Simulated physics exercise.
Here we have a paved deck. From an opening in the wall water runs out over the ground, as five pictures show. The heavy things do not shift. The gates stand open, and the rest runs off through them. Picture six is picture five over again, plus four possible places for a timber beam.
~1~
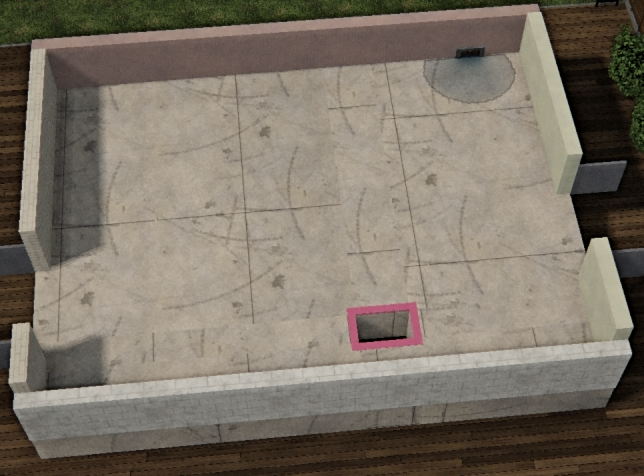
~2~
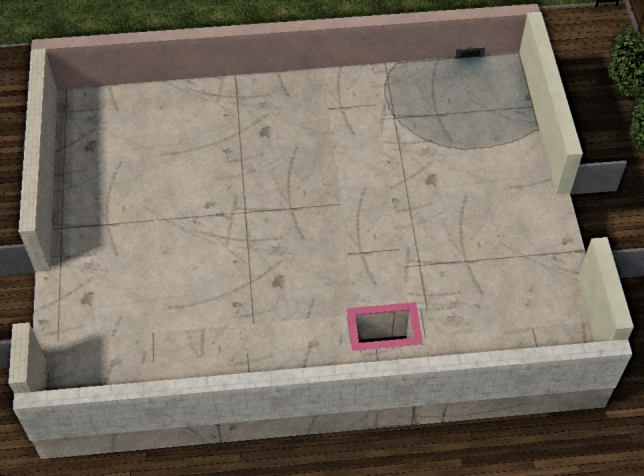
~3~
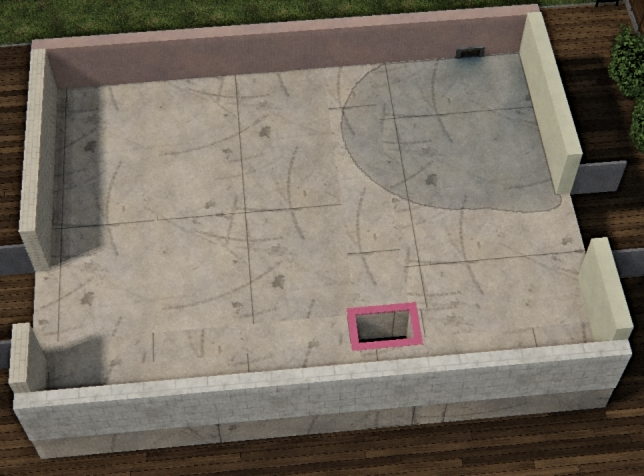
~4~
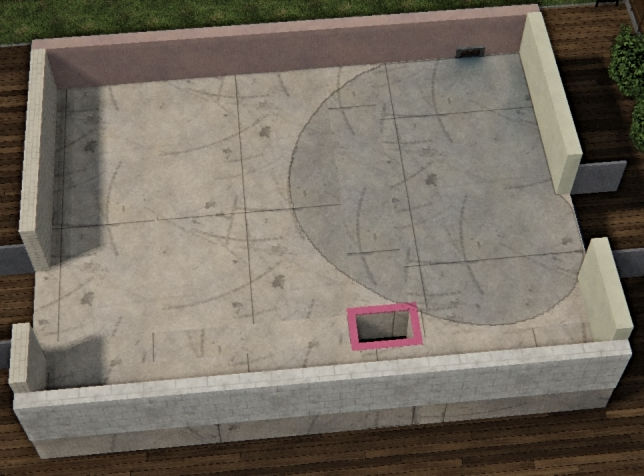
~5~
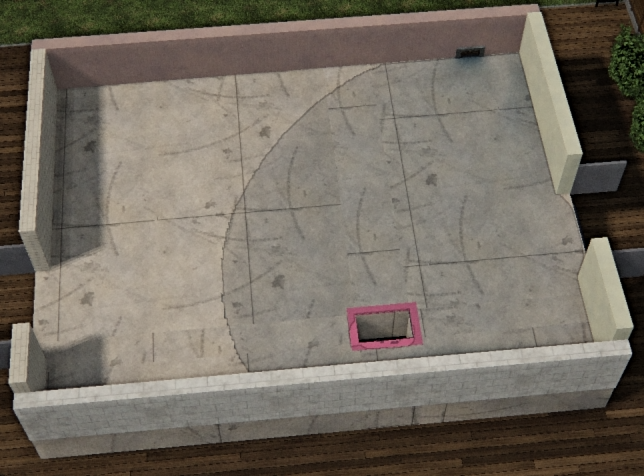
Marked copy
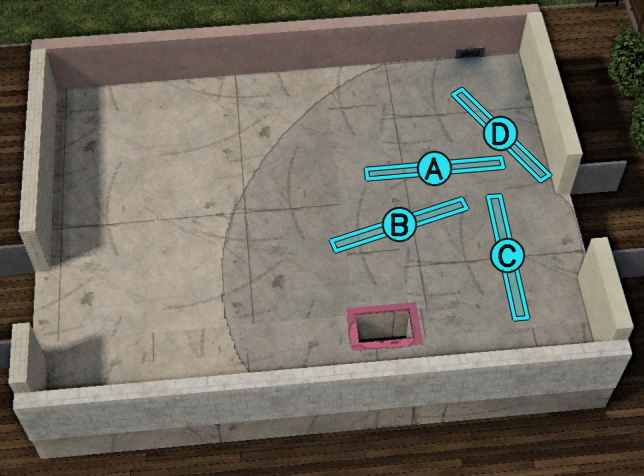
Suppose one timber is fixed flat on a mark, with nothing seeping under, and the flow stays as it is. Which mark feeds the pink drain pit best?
The best spot is C.
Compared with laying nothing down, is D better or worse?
Worse.
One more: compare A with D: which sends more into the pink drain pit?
The answer is D.
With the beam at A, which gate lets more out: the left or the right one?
More leaves on the left.
On the marked copy, A from (366, 174) to (502, 162); B from (333, 245) to (464, 203); C from (521, 318) to (494, 196); D from (457, 91) to (545, 177).
Choosing A, about 17 % of the stream runs into the pink drain pit, about 81 % out by the gates.
Choosing B, about 19 % of the stream runs into the pink drain pit, about 79 % out by the gates.
Choosing C, about 32 % of the stream runs into the pink drain pit, about 63 % out by the gates.
Choosing D, about 23 % of the stream runs into the pink drain pit, about 73 % out by the gates.
